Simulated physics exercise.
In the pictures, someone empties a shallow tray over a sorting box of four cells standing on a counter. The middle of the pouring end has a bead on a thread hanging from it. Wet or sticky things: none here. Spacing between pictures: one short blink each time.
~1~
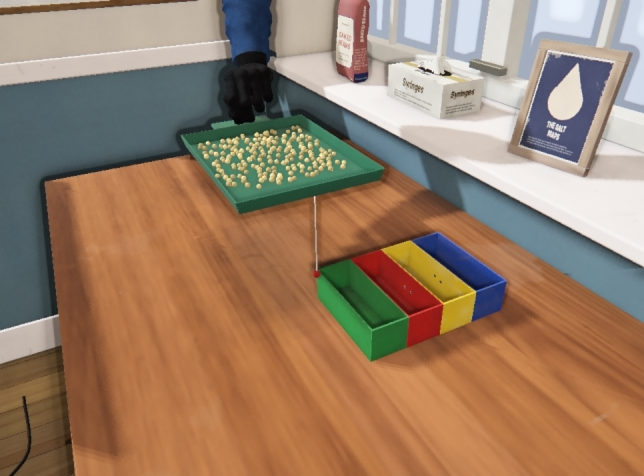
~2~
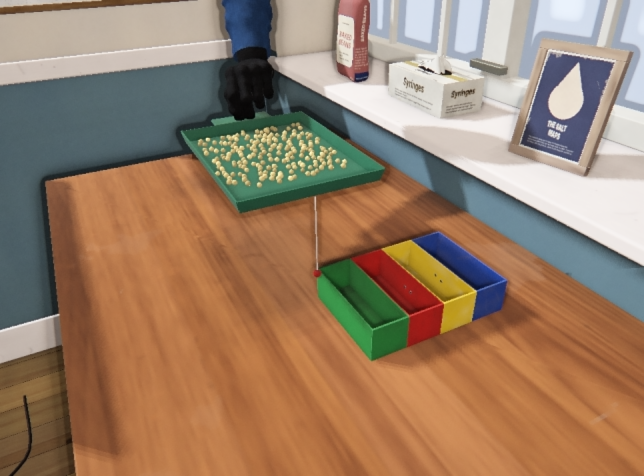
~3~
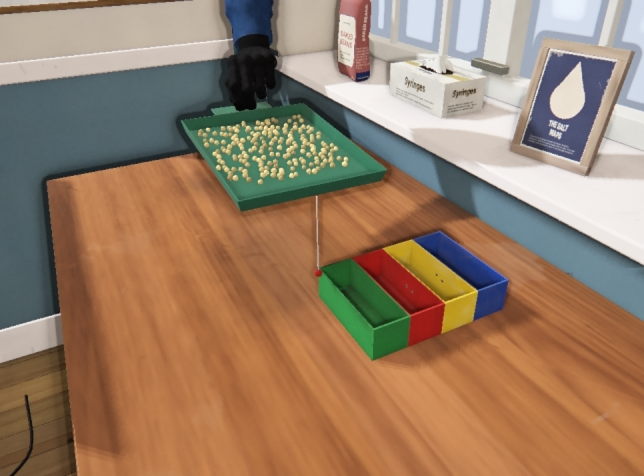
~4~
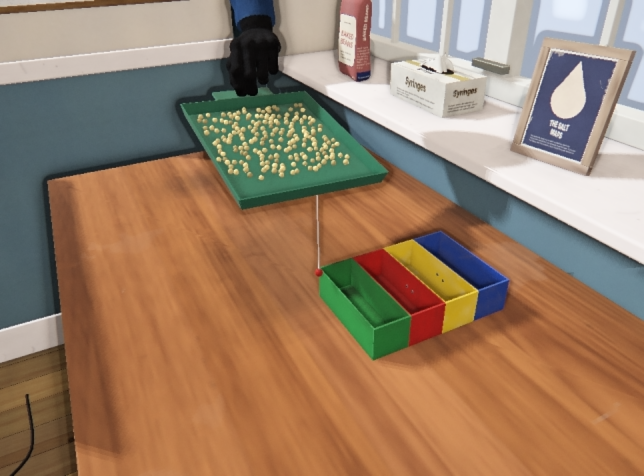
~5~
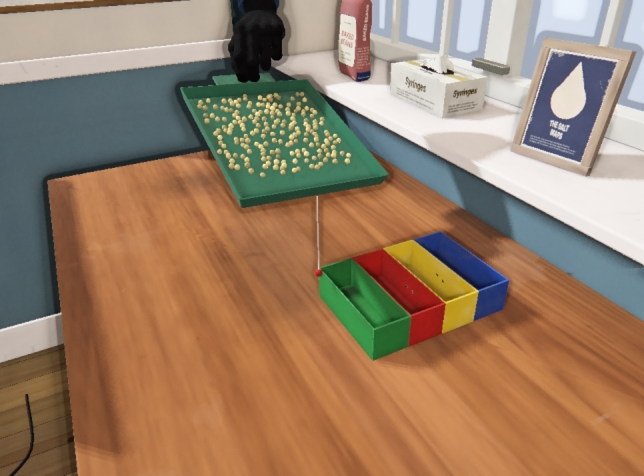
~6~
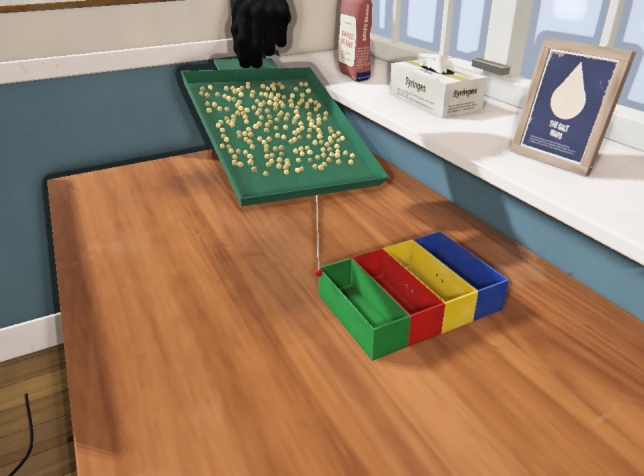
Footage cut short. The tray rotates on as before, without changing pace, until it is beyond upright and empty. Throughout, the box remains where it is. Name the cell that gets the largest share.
Red.
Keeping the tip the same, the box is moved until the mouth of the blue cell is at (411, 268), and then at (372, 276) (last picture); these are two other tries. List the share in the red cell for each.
20 % and 0 %.
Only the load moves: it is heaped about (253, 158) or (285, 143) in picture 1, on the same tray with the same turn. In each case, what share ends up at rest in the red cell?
50 per cent for the first try, 60 per cent for the second.
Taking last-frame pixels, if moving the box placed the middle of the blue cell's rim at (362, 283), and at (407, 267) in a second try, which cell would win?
That blue cell first, the cell in yellow second.
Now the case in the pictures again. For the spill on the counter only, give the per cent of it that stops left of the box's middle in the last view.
It works out to some 90 per cent.
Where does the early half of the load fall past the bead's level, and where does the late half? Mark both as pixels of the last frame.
Around (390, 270) at first; around (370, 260) after that.
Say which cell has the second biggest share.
The answer is the cell in green.
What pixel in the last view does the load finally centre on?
Near pixel (389, 311).
Soon, tray tipped steeply; about two thirds on the tray; a stray few in the red cell; a stray few in the green cell; a stray few in the yellow cell; about a quarter falling or outside the box.
A while on, tray tipped past a quarter turn; a small part on the tray; about a third in the red cell; about a quarter in the green cell; a stray few in the yellow cell; about a quarter falling or outside the box.
Towards the end, tray tipped past a quarter turn; about half in the red cell; about a third in the green cell; a stray few in the yellow cell; a small part falling or outside the box.
Finally, tray tipped past a quarter turn; about half in the red cell; about a third in the green cell; a stray few in the yellow cell; none in the blue cell; a small part outside the box.
